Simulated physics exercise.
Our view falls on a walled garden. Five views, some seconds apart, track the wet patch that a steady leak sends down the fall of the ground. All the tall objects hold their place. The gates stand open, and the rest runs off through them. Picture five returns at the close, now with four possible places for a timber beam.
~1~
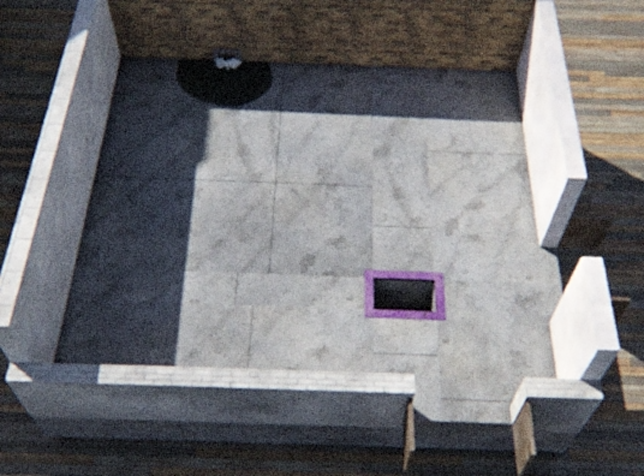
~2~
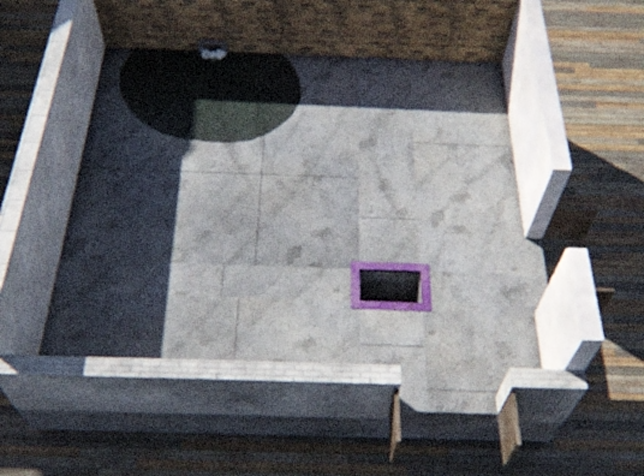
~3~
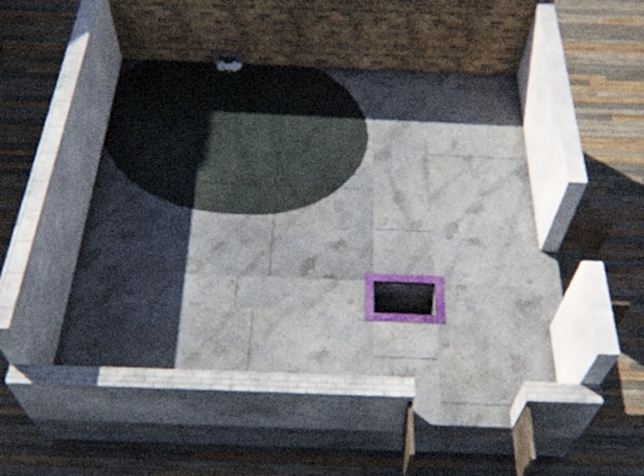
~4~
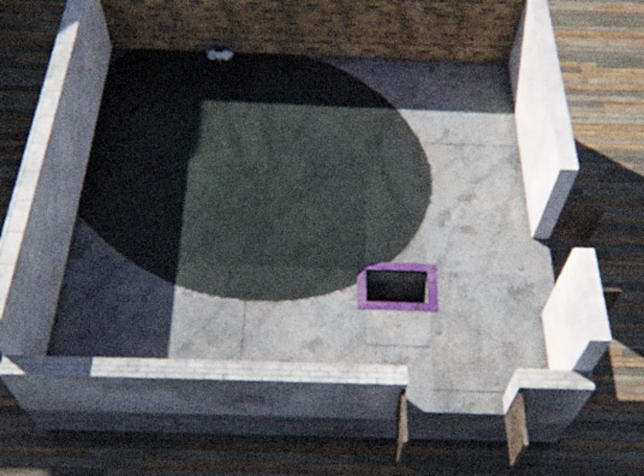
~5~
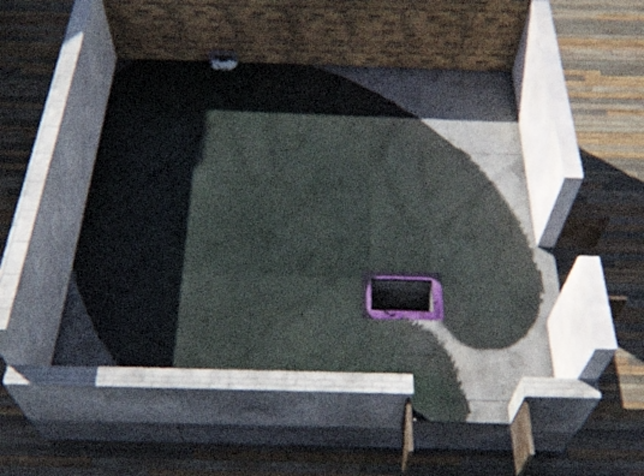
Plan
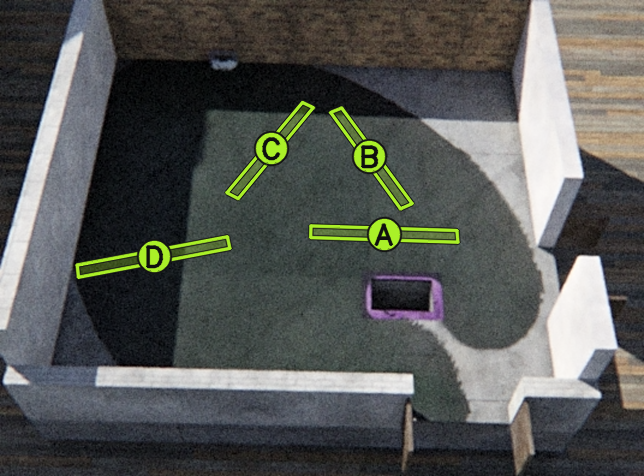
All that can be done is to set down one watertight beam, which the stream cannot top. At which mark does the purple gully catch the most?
Go for D.
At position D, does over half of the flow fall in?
No, it does not.
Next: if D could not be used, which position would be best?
The answer is B.
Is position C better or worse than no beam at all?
Position C is worse.
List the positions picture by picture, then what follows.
Outfall at (228, 56); purple gully at (404, 295); open gate at (545, 284); open gate at (459, 404); water covers 3 % of the ground and shows as far out as (186, 89); purple gully still dry.
Water covers 11 % of the ground and shows as far out as (183, 136); purple gully still dry.
Water covers 26 % of the ground and shows as far out as (327, 191); purple gully still dry.
Water covers 48 % of the ground and shows as far out as (390, 259); purple gully still dry.
Water covers 73 % of the ground and shows as far out as (523, 301); purple gully taking water.
On the marked copy, A from (310, 231) to (457, 236); B from (336, 110) to (406, 206); C from (232, 195) to (307, 105); D from (77, 271) to (228, 242).
If A is chosen, about 9 % of the stream runs into the purple gully, about 91 % out by the gates.
If B is chosen, about 26 % of the stream runs into the purple gully, about 74 % out by the gates.
If C is chosen, about 9 % of the stream runs into the purple gully, about 91 % out by the gates.
If D is chosen, about 39 % of the stream runs into the purple gully, about 61 % out by the gates.
